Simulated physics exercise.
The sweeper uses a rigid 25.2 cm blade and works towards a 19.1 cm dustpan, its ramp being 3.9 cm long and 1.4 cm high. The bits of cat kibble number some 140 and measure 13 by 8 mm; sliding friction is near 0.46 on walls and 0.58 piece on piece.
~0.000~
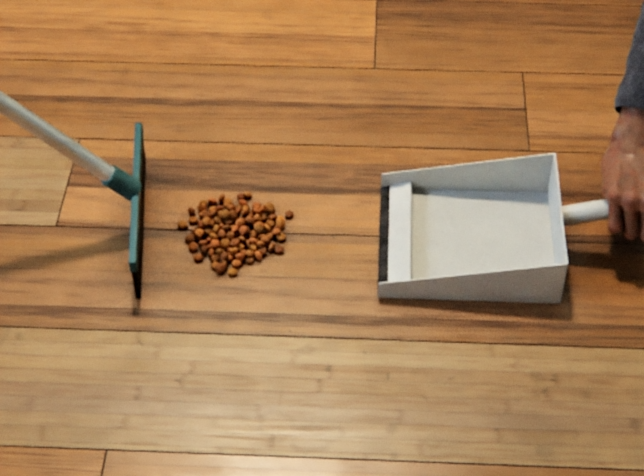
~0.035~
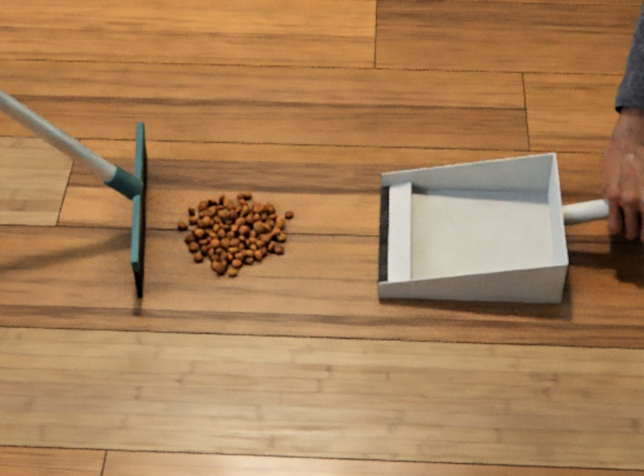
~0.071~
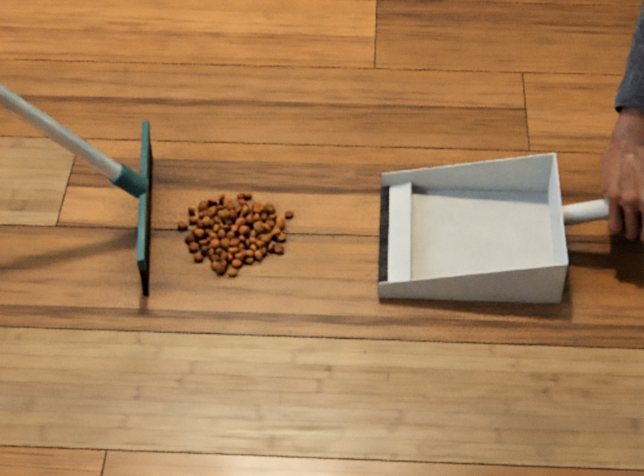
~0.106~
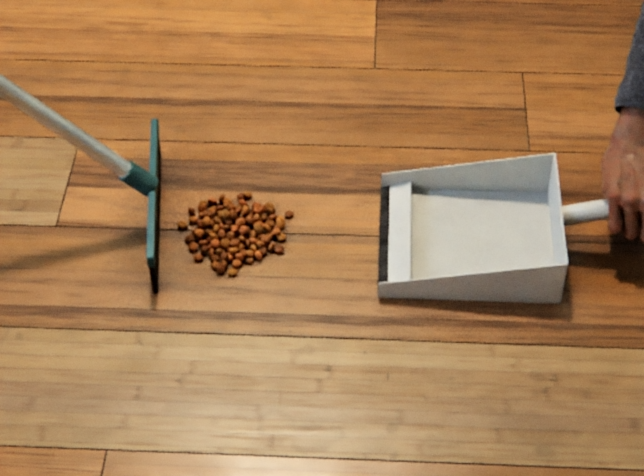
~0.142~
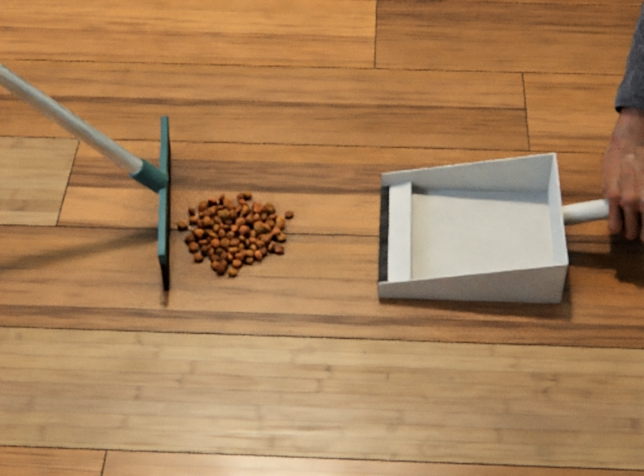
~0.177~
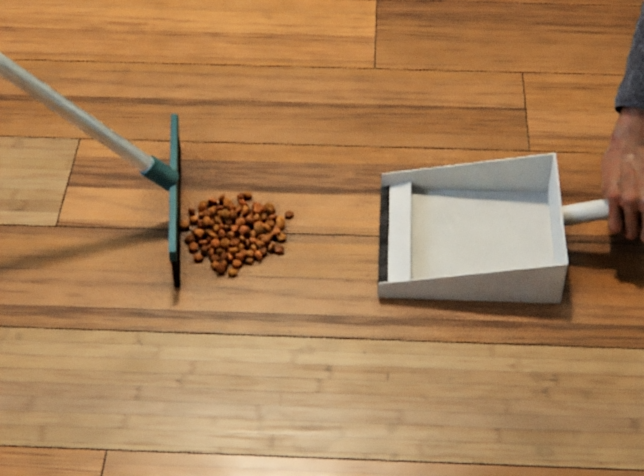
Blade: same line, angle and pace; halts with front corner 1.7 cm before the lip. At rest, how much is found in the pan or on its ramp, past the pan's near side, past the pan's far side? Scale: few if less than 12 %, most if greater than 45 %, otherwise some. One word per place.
In the pan or on its ramp - some; past the pan's near side - few; past the pan's far side - some.
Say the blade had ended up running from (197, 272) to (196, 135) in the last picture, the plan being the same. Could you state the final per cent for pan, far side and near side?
You'd see pan at 30, far at 5 and near at 0.
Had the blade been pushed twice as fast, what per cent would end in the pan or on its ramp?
I'd put it at roughly 30 per cent.
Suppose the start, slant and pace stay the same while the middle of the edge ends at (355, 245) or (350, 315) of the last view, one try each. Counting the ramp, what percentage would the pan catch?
Some 25 per cent on the first try, 5 per cent on the second.
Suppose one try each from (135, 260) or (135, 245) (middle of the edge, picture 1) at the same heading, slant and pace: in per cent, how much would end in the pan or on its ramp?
About 25 and 30 per cent.
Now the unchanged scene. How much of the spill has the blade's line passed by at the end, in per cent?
Some 15 percent, give or take.
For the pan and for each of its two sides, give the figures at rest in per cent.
Final shares - pan: 25%, near side: 0%, far side: 30%.
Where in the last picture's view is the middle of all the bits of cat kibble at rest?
Close to pixel (378, 200).
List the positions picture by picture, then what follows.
In the first picture, blade from (134, 267) to (139, 131), moved 0.0 cm, 0 of the pieces shifted so far; middle of the pieces at (233, 230); pan at (482, 243).
In the second picture, blade from (136, 266) to (141, 131), moved 0.2 cm, 0 of the pieces shifted so far; middle of the pieces at (233, 230).
In the third picture, blade from (142, 265) to (146, 129), moved 1.0 cm, 0 of the pieces shifted so far; middle of the pieces at (233, 230).
In the fourth picture, blade from (151, 262) to (155, 127), moved 2.2 cm, 0 of the pieces shifted so far; middle of the pieces at (233, 230).
In the fifth picture, blade from (162, 259) to (165, 125), moved 3.5 cm, 0 of the pieces shifted so far; middle of the pieces at (233, 230).
In the sixth picture, blade from (173, 256) to (175, 122), moved 4.9 cm, 0 of the pieces shifted so far; middle of the pieces at (233, 230); pan at (482, 243). The blade's pace is about 0.39 m/s, heading 23 degrees away from the viewer's side.
Then, at 0.49 s, middle of the blade 15 cm from the lip; 0 % over the lip, far side 5 %, near side 0 %.
After 0.70 s, middle of the blade 8 cm from the lip; 0 % over the lip, far side 20 %, near side 0 %.
After 1.03 s, middle of the blade 3 cm from the lip; 25 % over the lip, far side 30 %, near side 0 %.
By 1.4 s all is still; pan 25 %, near side 0 %, far side 30 %, in front of the lip or behind the blade 45 %.
